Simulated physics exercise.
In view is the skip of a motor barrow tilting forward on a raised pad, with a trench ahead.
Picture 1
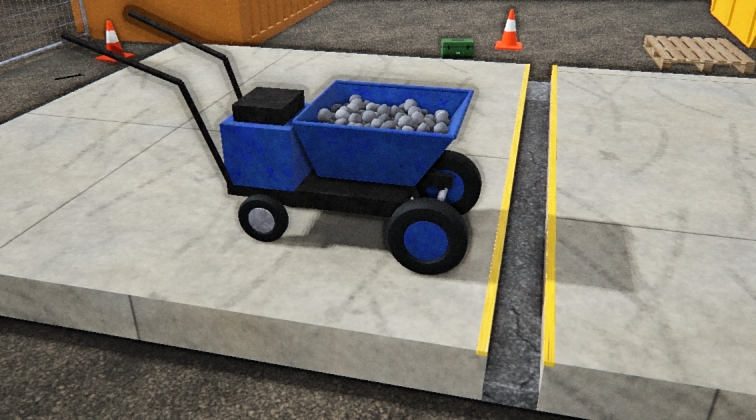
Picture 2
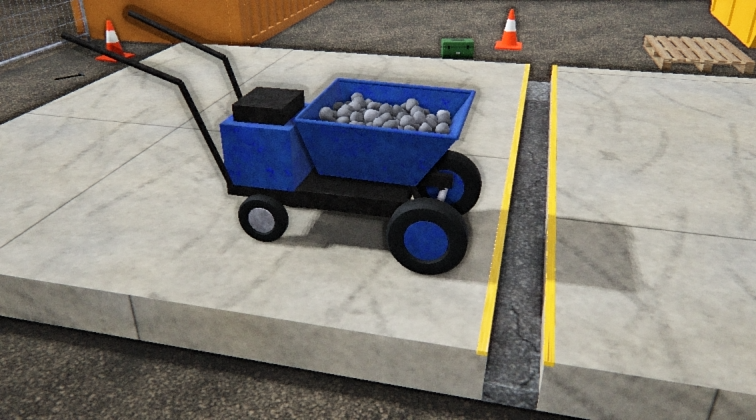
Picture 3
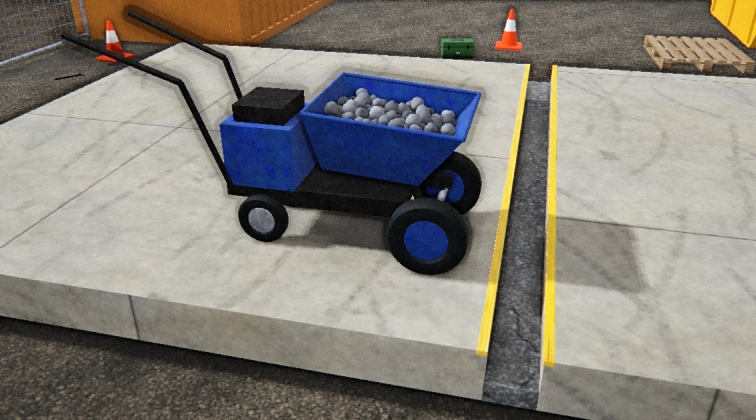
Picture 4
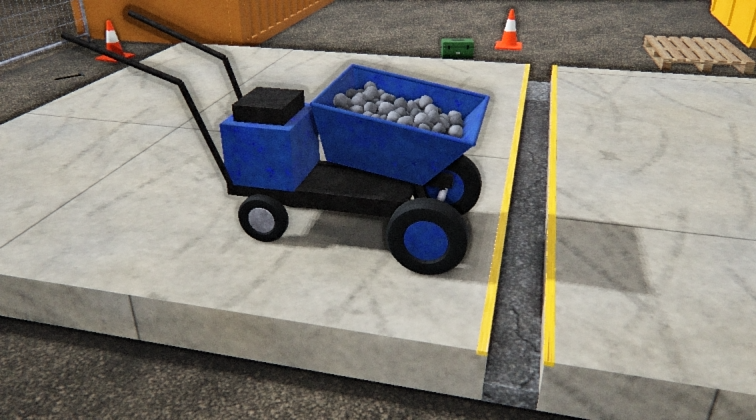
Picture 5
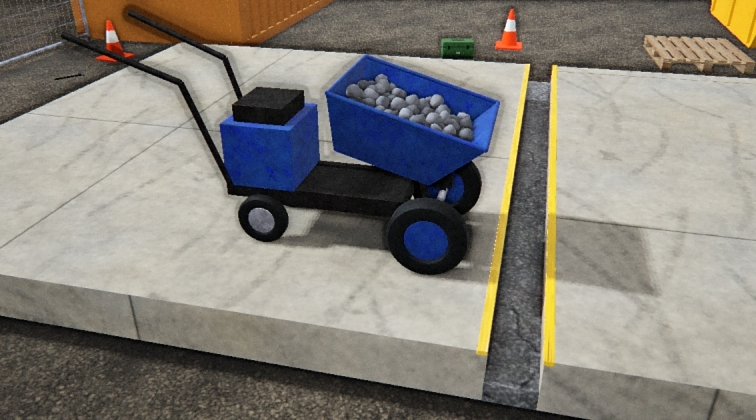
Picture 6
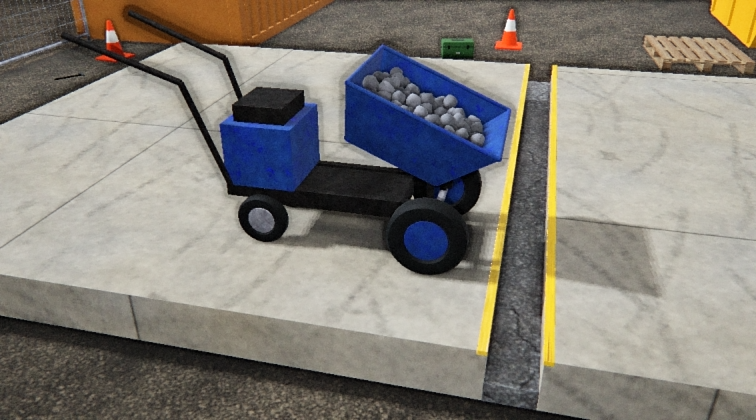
On a raised concrete pad edged in yellow beside a narrow trench, a motor barrow stands with its blue skip level and full of round grey cobbles. The skip starts tilting forward, barely at first, then clearly, its back rising and its front lip lowering toward the right while the wheels stay put.
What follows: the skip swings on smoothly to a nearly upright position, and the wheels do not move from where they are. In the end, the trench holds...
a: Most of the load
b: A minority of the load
b, A minority of the load.
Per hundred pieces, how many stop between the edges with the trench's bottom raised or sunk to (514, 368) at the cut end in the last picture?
10 %.
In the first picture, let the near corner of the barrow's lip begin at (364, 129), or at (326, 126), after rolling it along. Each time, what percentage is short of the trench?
In order, 30 % followed by 60 %.
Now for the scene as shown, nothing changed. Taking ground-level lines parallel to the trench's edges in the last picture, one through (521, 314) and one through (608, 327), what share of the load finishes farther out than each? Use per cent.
I'd say some 90 in a hundred, and after that 50 in a hundred.
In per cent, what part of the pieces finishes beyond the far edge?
Estimate: Around 85 per cent.
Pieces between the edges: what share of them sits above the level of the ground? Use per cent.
About 15 %.
Soon, skip tipped steeply; all in the skip.
A while on, skip tipped right over; about two thirds in the skip; a stray few in or heaped over the trench; about a third beyond it; a stray few falling.
Towards the end, skip tipped right over; a small part in the skip; a stray few in or heaped over the trench; most beyond it.
Finally, skip tipped right over; a stray few in the skip; a small part in or heaped over the trench; most beyond it.
